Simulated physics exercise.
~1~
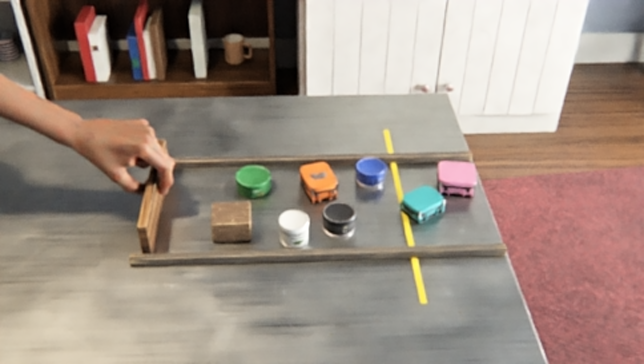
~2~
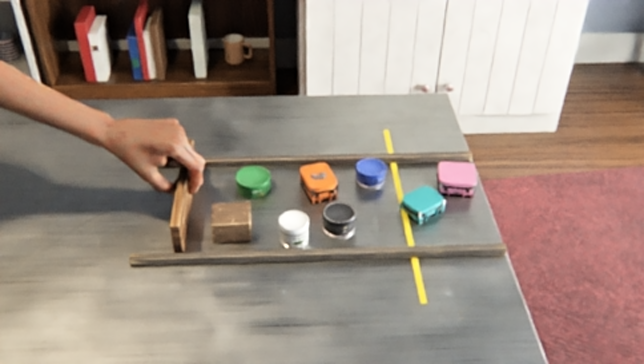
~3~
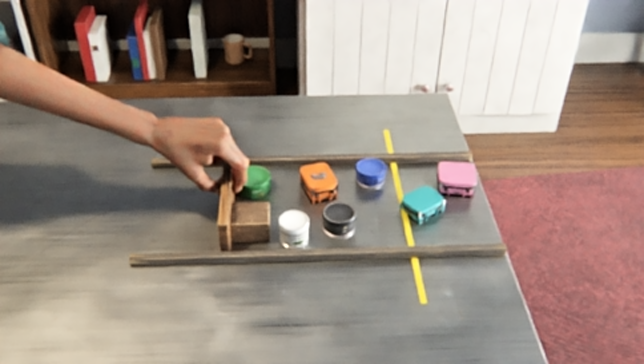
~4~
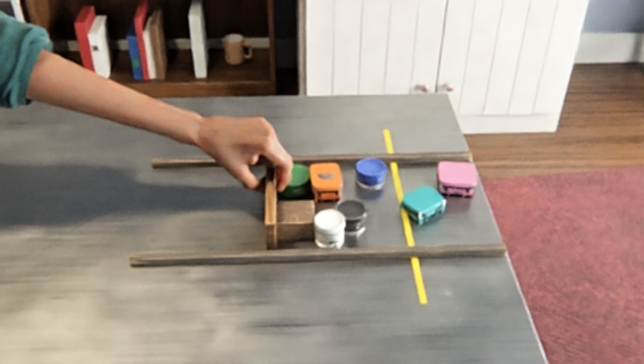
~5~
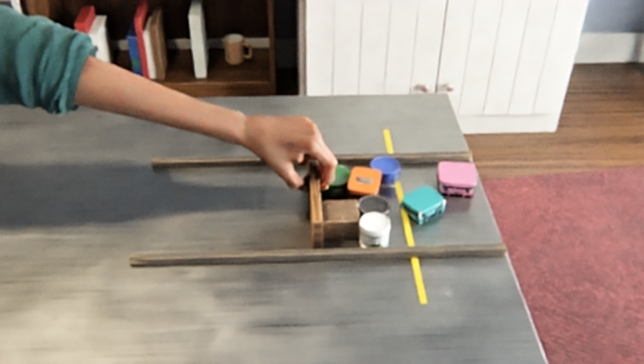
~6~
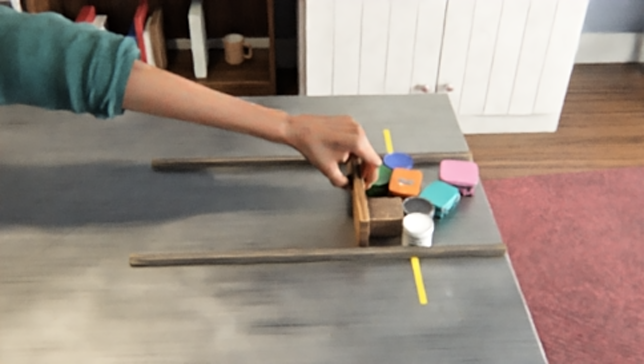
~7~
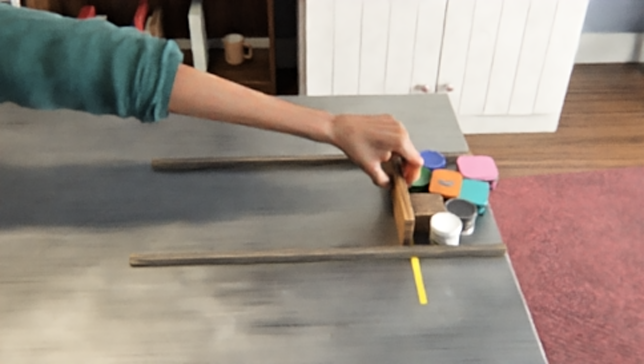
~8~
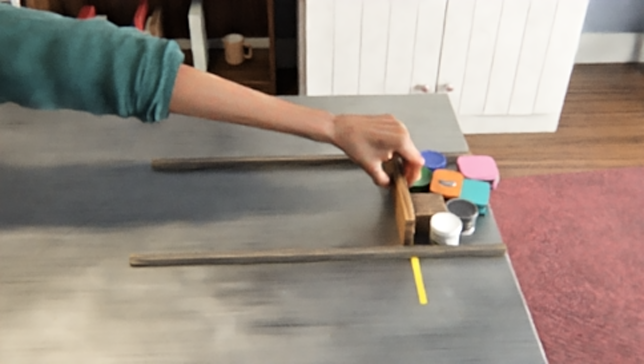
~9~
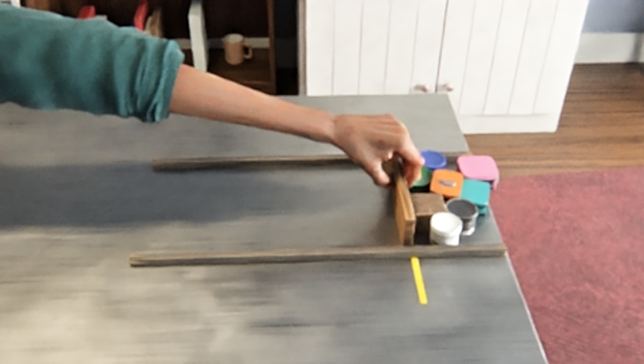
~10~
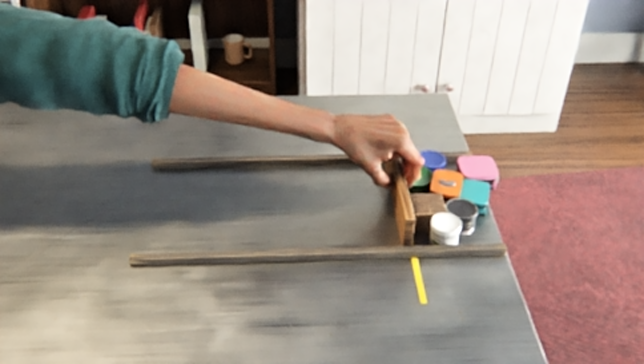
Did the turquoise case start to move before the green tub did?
No, the green tub started to move first, and the turquoise case only began to shift later.
A hand slid an upright wooden board to the right between two strips on a table, gathering a brown block and small colourful tubs and cases into a cluster, then held still near the table's edge with nothing fallen off.
